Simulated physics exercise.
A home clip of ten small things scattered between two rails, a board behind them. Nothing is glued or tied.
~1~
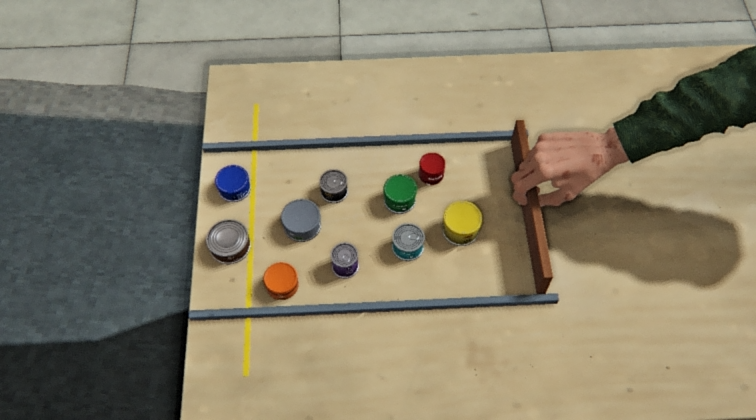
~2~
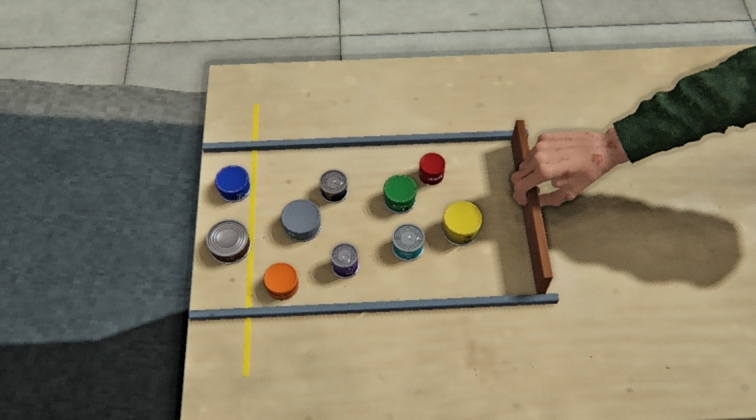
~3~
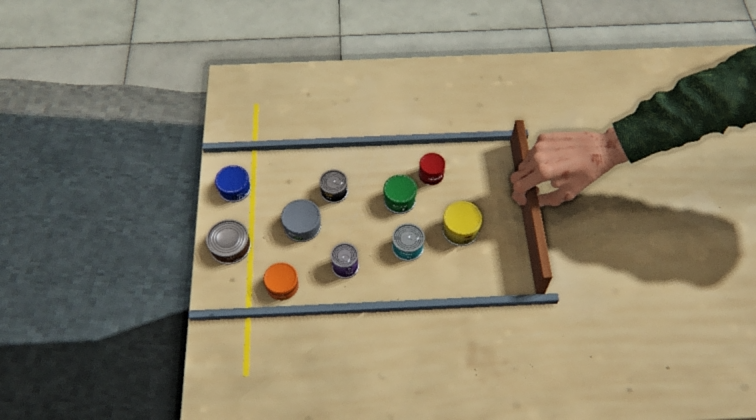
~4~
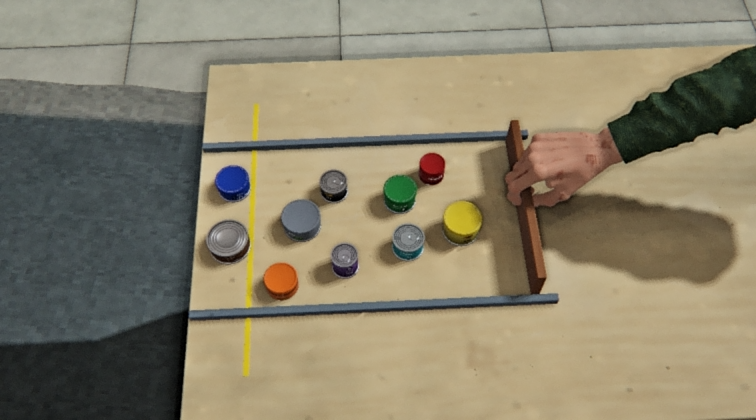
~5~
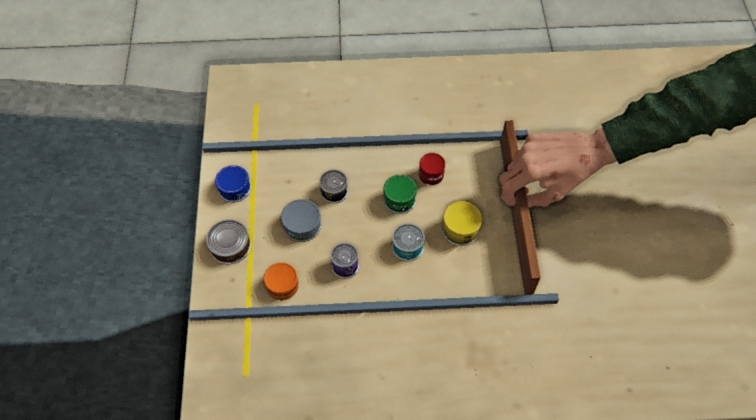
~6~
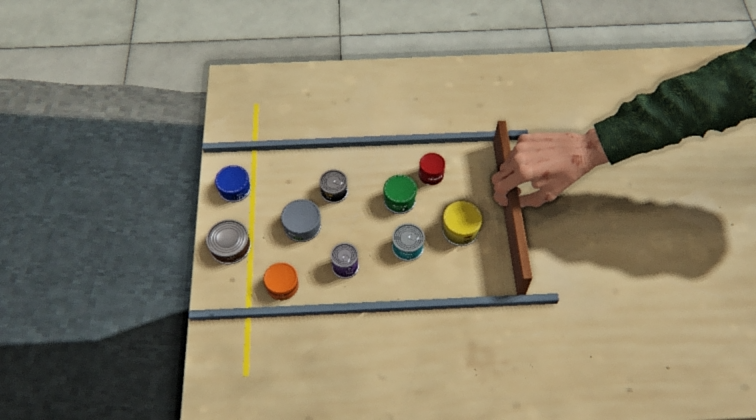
Wooden board, gripped by a hand in a green sleeve, resting still, then sliding slightly left between rails toward scattered motionless tubs.
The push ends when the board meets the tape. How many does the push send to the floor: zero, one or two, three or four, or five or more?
Outcome: The number that fall off is one or two.
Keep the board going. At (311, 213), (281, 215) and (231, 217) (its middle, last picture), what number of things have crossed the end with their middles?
Place by place, 0, 0 and 5.
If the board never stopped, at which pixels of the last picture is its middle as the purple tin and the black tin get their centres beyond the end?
Its middle is around (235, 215) and around (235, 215).
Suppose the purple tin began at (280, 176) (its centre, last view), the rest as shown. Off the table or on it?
Then it survives.
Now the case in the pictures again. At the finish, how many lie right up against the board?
That makes 5.
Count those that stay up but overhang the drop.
2 of them.
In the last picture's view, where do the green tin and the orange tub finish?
First (235, 198), then (232, 292).
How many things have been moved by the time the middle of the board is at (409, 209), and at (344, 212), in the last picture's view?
The counts are 4 and 8.
A little later, none off yet; brown pot at rest near (229, 242); blue pot at rest near (233, 184); orange tub at rest near (281, 281).
When it is over, the number that fall off is one or two; down, blue pot.
